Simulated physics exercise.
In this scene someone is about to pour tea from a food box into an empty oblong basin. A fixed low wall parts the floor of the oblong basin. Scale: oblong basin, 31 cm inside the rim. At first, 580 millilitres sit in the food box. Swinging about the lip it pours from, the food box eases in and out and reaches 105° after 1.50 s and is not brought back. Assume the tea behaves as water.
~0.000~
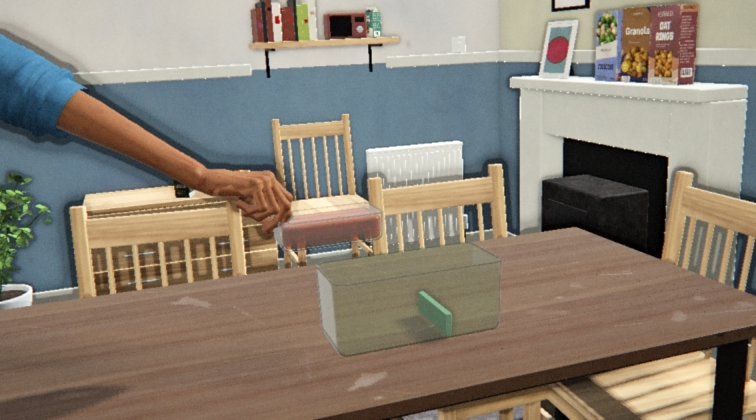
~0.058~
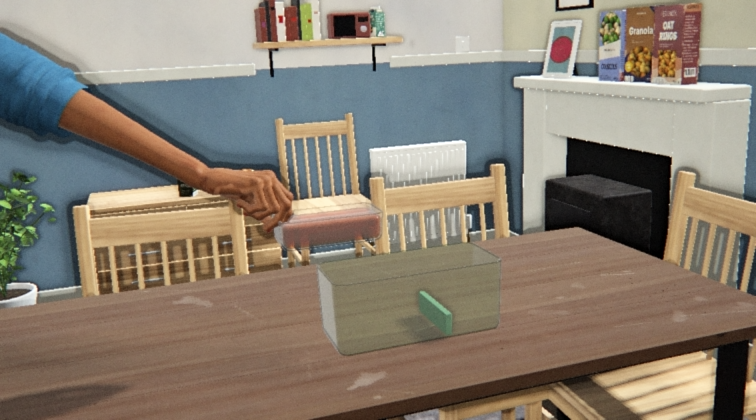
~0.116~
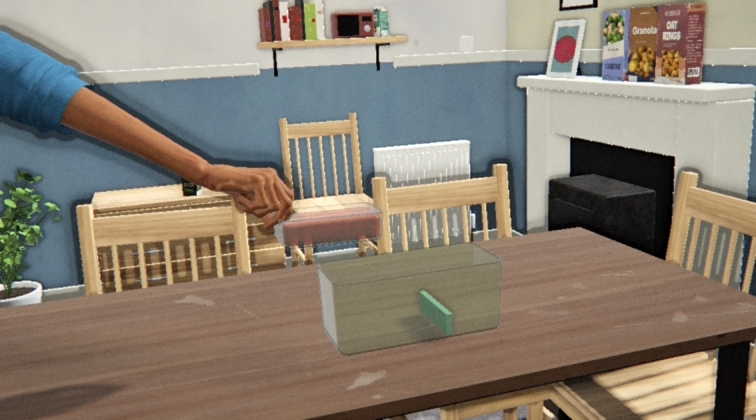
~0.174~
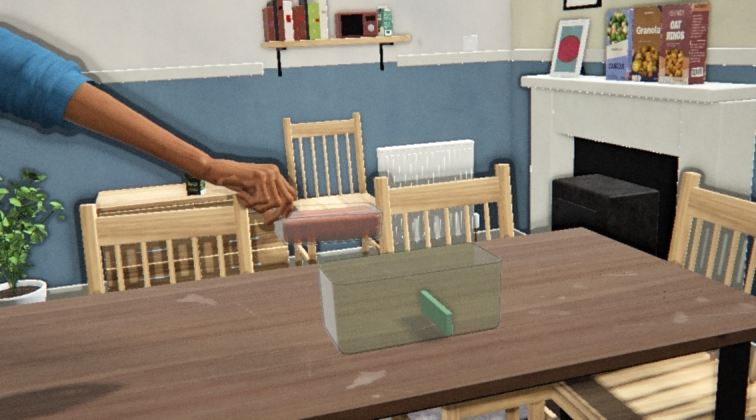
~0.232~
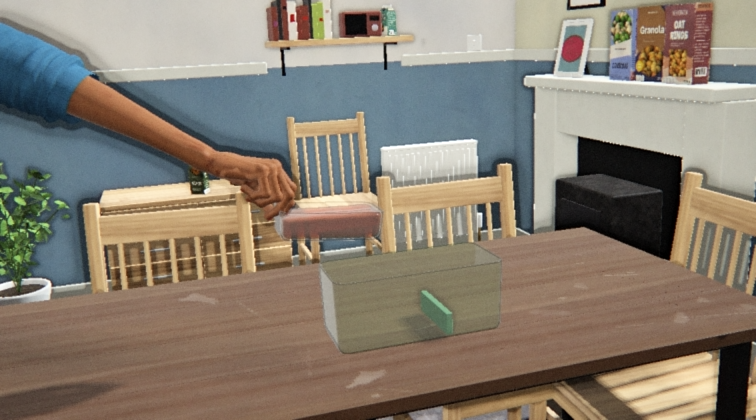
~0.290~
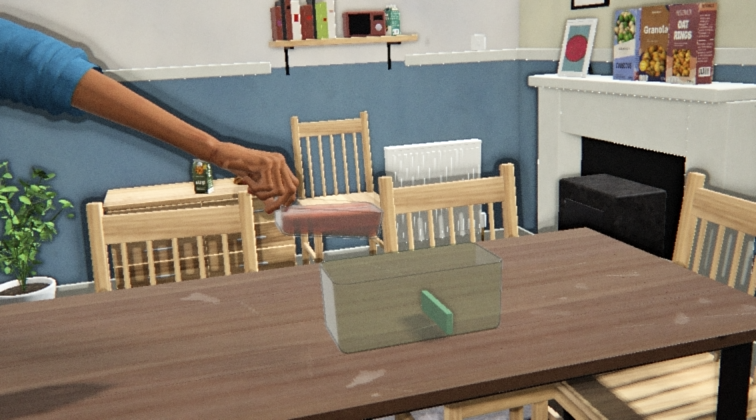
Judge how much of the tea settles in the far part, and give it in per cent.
Some 54 per cent settles in the far part.
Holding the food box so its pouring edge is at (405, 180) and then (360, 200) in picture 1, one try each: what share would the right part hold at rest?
I'd expect close to 55 per cent and then close to 20 per cent.
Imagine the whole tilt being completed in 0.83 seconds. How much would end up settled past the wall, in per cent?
That would give about 60 percent.
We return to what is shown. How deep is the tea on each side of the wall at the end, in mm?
I'd say close to 8 mm on the left, close to 24 mm on the right.
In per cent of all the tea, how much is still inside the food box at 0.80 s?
I'd put it near 22 percent.
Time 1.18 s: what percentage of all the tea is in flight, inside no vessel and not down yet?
Close to 5 per cent.
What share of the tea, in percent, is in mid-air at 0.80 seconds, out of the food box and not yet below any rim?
Near 46 per cent at that moment.
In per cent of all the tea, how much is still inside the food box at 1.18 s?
Remaining share: Approx. 4 %.
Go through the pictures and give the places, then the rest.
The first picture shows tilt 0°; pouring edge (376, 208); surface from (277, 223) to (374, 211); the oblong basin's rim runs from (324, 276) to (486, 251); the wall's top is at (434, 303).
The second picture shows tilt 0°; pouring edge (376, 208); surface from (277, 222) to (374, 211).
The third picture shows tilt 2°; pouring edge (377, 208); surface from (277, 221) to (374, 210).
The fourth picture shows tilt 3°; pouring edge (377, 208); surface from (278, 219) to (375, 209).
The fifth picture shows tilt 6°; pouring edge (377, 208); surface from (279, 215) to (375, 207).
The sixth picture shows tilt 9°; pouring edge (378, 208); surface from (279, 213) to (376, 205).
Then, 0.80 s in, the tilt is 58° and 21 per cent is still to pour, 21 is left of the wall and 11 right of it.
Then, 1.18 s in, the tilt is 94° and 4 per cent is still to pour, 32 is left of the wall and 53 right of it.
Then, 1.57 s in, the tilt is 105° and 0 per cent is still to pour, 39 is left of the wall and 53 right of it.
Then, 2.00 s in, the tilt is 105° and 0 per cent is still to pour, 39 is left of the wall and 54 right of it.
Finally, 39 per cent lies left of the wall, 54 right of it and 7 outside.
